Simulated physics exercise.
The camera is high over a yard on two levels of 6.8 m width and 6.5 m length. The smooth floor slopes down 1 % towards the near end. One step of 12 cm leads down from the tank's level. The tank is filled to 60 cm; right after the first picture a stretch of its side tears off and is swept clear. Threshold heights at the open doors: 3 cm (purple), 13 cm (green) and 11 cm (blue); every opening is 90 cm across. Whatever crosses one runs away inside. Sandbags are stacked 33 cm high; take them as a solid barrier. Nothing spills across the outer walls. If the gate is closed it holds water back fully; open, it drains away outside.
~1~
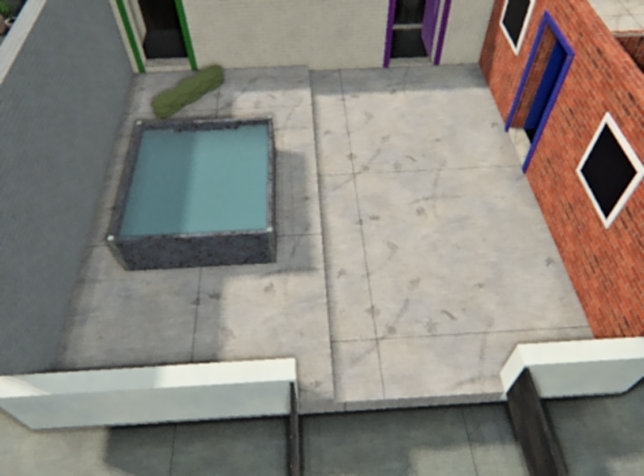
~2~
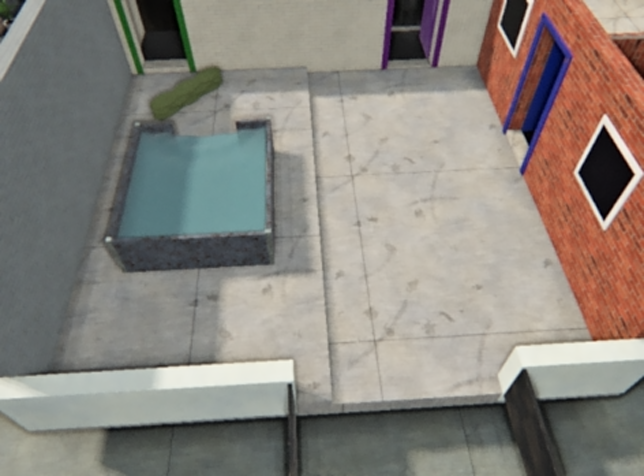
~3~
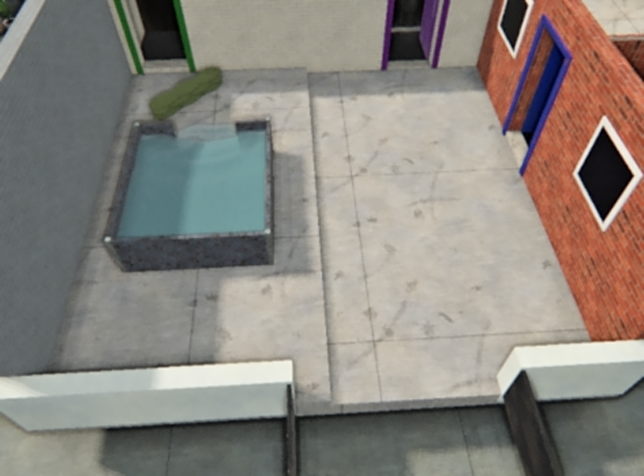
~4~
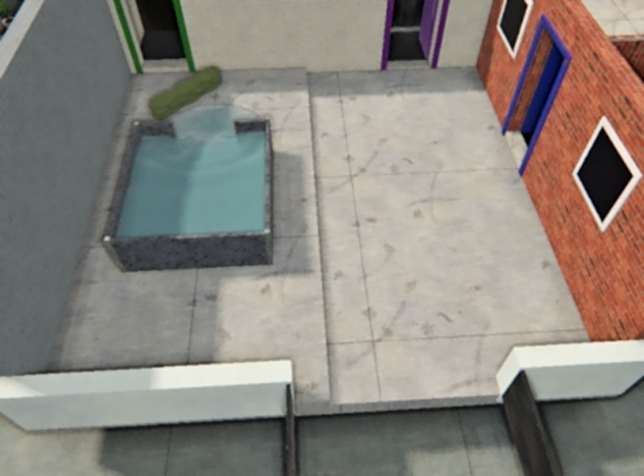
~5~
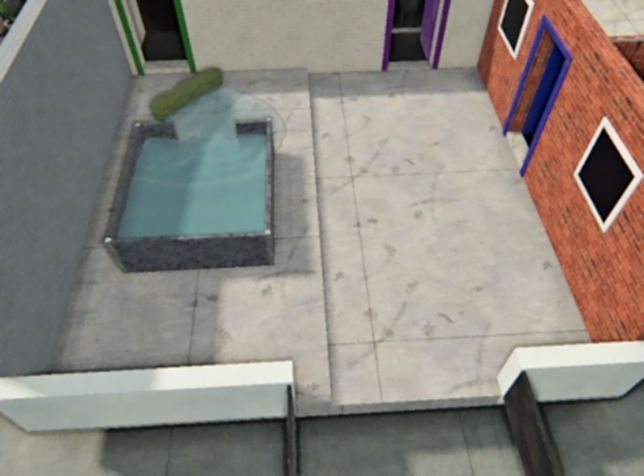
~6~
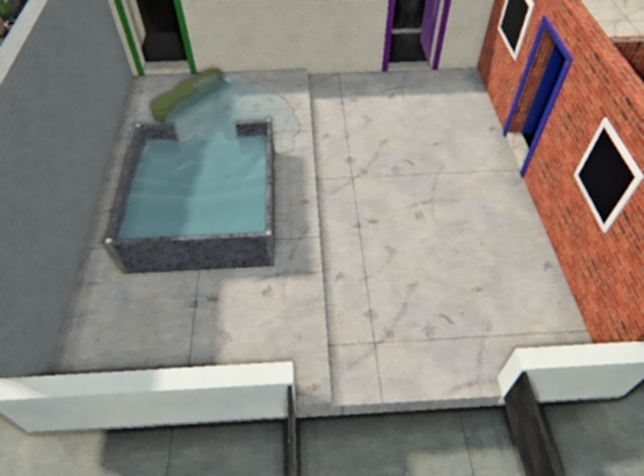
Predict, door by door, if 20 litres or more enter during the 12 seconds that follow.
The water let in: At the purple door it goes over the limit; at the green door it stays under the limit; at the blue door it does not reach the limit.
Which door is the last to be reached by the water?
Last comes the blue one.
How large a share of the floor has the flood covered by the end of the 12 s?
About 90 per cent.
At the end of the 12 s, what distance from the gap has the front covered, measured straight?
About 6.4 m.
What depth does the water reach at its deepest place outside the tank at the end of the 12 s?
Roughly 10 cm.
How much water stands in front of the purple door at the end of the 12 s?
About 4.0 cm.
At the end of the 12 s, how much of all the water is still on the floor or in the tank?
Roughly 82 in a hundred.
A moment later water covers 15 % of the floor and is deepest (36 cm) near (208, 154); purple door not reached, green door not reached, blue door not reached.
Soon after water covers 25 % of the floor and is deepest (34 cm) near (182, 114); purple door 5 cm at the sill, 0 L in, green door 2 cm at the sill, 0 L in, blue door not reached.
Next water covers 40 % of the floor and is deepest (27 cm) near (479, 95); purple door 7 cm at the sill, 6 L in, green door 6 cm at the sill, 0 L in, blue door 6 cm at the sill, 0 L in.
Later on water covers 75 % of the floor and is deepest (16 cm) near (484, 107); purple door 6 cm at the sill, 29 L in, green door 7 cm at the sill, 0 L in, blue door 10 cm at the sill, 1 L in.
At the end water covers 90 % of the floor and is deepest (10 cm) near (562, 372); purple door 4 cm at the sill, 59 L in, green door 5 cm at the sill, 0 L in, blue door 6 cm at the sill, 1 L in.
